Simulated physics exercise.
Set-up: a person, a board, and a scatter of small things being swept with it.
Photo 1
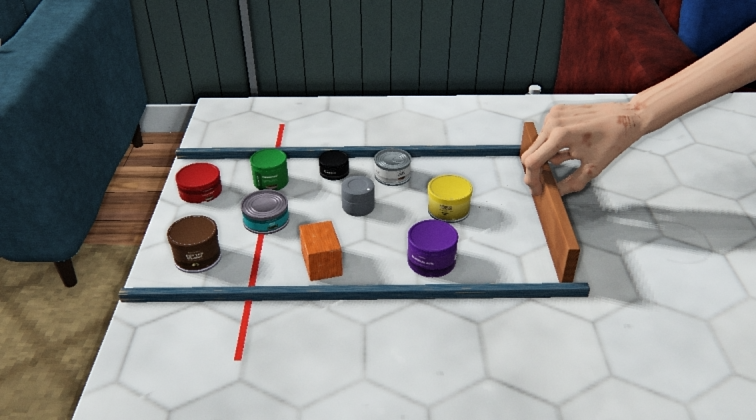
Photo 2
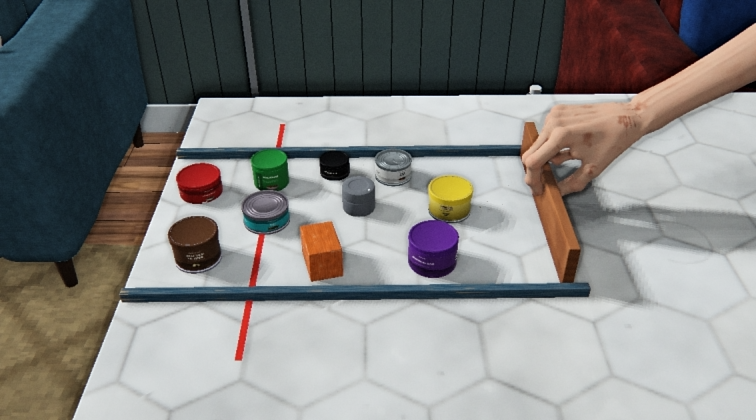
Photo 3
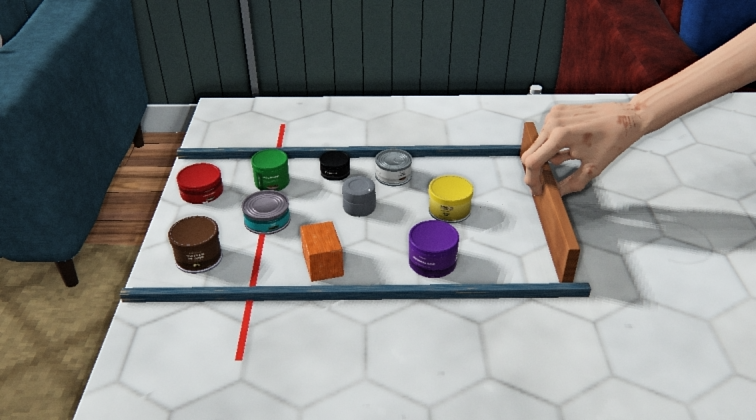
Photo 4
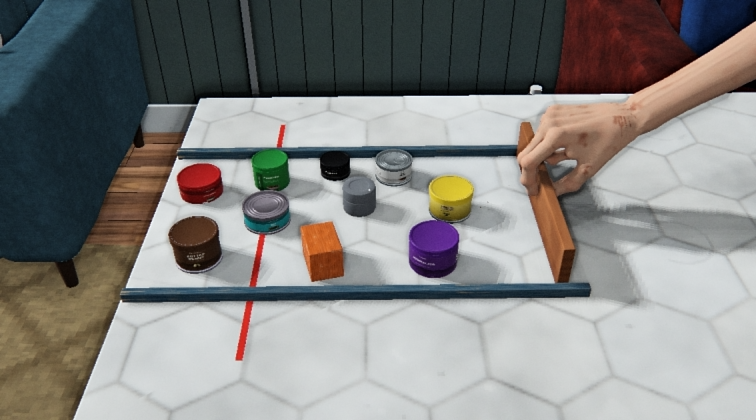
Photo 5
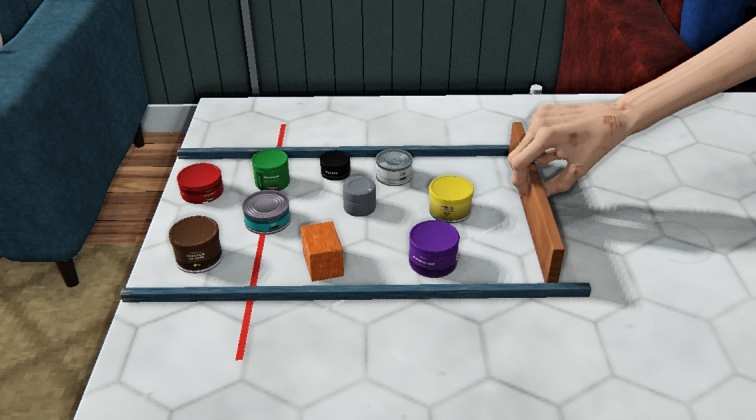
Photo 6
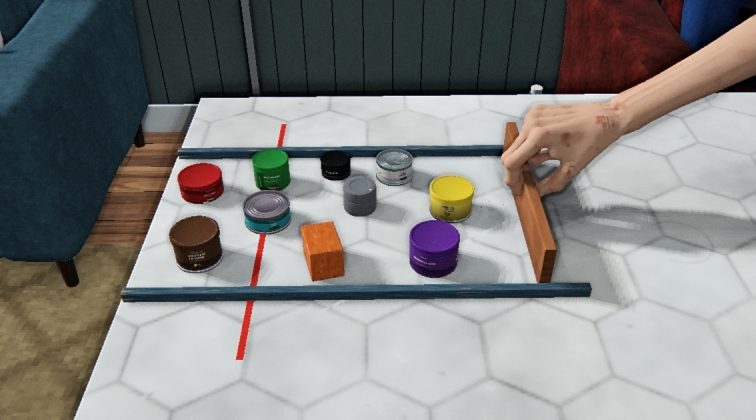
A wooden board held by a hand stayed still at first, then slid a little way left between two blue rails, while the colourful tubs, tins and orange block ahead of it stayed put.
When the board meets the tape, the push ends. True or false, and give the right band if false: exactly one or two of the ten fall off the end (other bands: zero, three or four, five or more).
False, zero fall off.
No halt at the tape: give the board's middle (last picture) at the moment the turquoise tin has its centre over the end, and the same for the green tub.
Points: About (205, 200) and about (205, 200).
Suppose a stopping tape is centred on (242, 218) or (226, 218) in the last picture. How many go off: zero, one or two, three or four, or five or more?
At each place: 1 or 2 and just one or two.
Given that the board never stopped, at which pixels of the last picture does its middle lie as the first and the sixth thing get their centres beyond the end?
I'd say close to (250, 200), and after that close to (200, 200).
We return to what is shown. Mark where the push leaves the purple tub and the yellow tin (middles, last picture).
Going in order: First (231, 253), then (244, 206).
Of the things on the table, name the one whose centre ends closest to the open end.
It's the brown pot that is foremost.
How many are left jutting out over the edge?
Things overhanging at the end: 1.
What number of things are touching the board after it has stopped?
Contact count: 3.
Soon after, none off yet; red tub at rest near (201, 183); brown pot at rest near (197, 245); green tub at rest near (272, 170).
At rest, the number that fall off is zero.
